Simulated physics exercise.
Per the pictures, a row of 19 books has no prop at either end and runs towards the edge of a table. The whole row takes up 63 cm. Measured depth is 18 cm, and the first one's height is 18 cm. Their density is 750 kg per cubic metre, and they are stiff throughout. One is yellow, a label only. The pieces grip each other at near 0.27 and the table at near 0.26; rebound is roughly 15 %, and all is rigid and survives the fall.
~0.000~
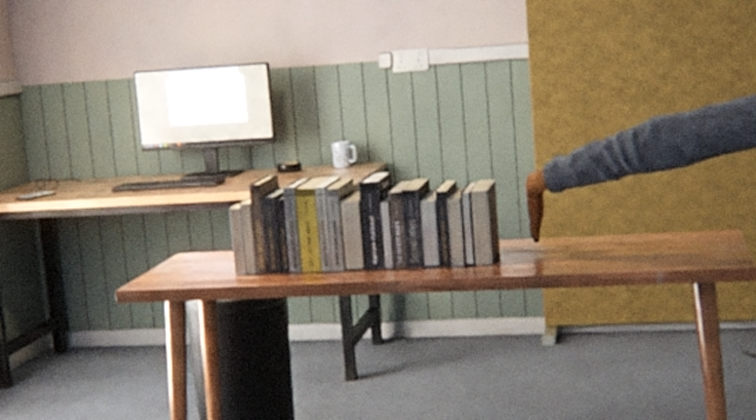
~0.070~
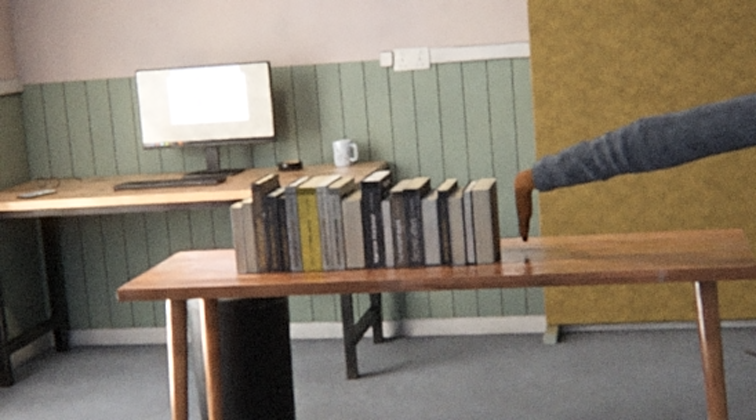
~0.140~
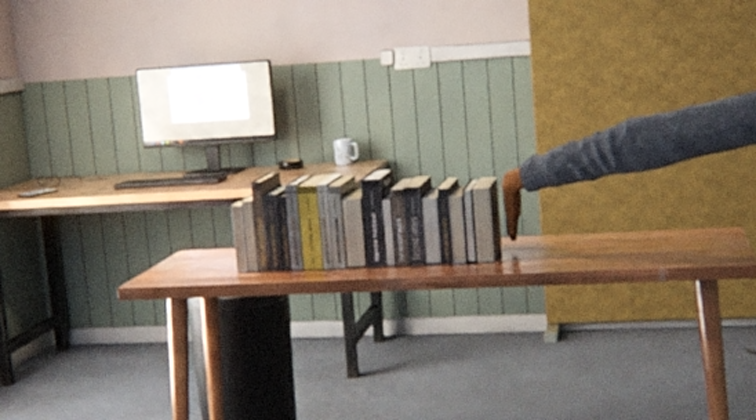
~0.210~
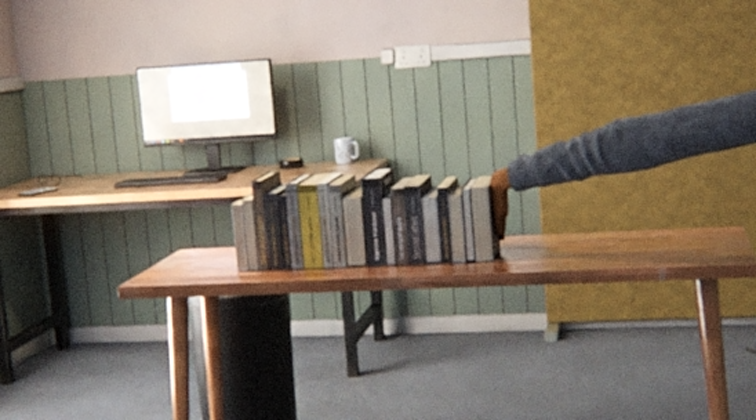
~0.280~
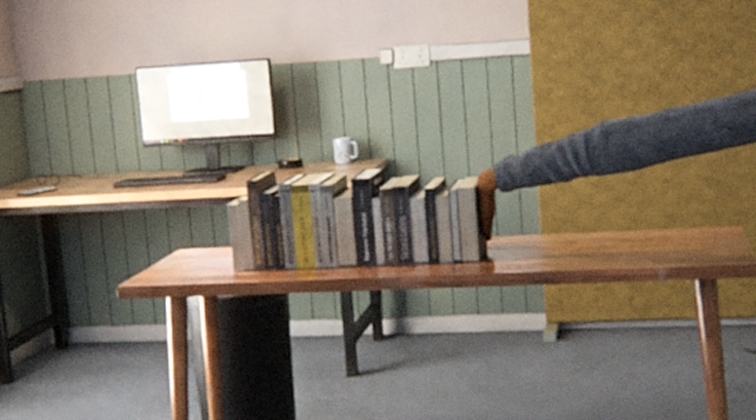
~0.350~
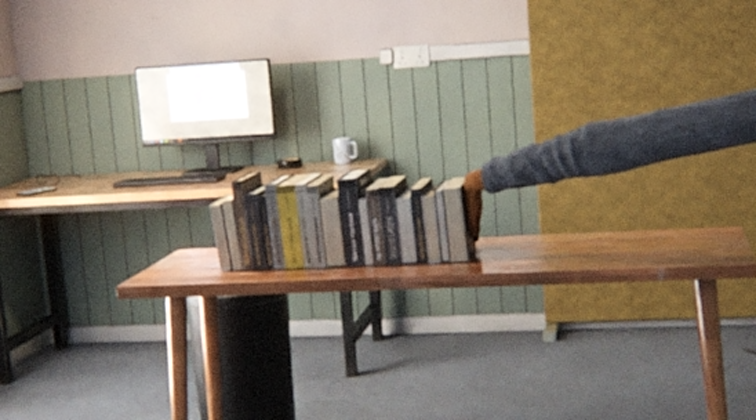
The clip opens on a row of upright books, one of them yellow, standing on a wooden table as a hand reaches in from the right. The hand moves left to the end book and pushes, and the row slides a short way left, a few books leaning slightly.
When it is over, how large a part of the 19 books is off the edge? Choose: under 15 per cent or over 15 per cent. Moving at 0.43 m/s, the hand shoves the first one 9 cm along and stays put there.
Less than 15 per cent.
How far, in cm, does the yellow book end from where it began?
Displacement of yellow: 20 cm.
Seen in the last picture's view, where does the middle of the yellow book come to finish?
In the last picture it sits at roughly (254, 231).
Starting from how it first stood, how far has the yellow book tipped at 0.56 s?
Rotation: Approx. 20°.
Around 0.41 s, none of the 19 books off the edge, 19 disturbed; yellow book tipped 4°.
Around 0.44 s, none of the 19 books off the edge, 19 disturbed; yellow book tipped 6°.
Around 0.56 s, none of the 19 books off the edge, 19 disturbed; yellow book tipped 19°.
Around 0.80 s, none of the 19 books off the edge, 19 disturbed; yellow book tipped 37°.
Finally (1.3 s), none of the 19 books off the edge, 19 disturbed; yellow book tipped 55°. That is 0 per cent. Seen by the last camera, middles, yellow book near (254, 231).
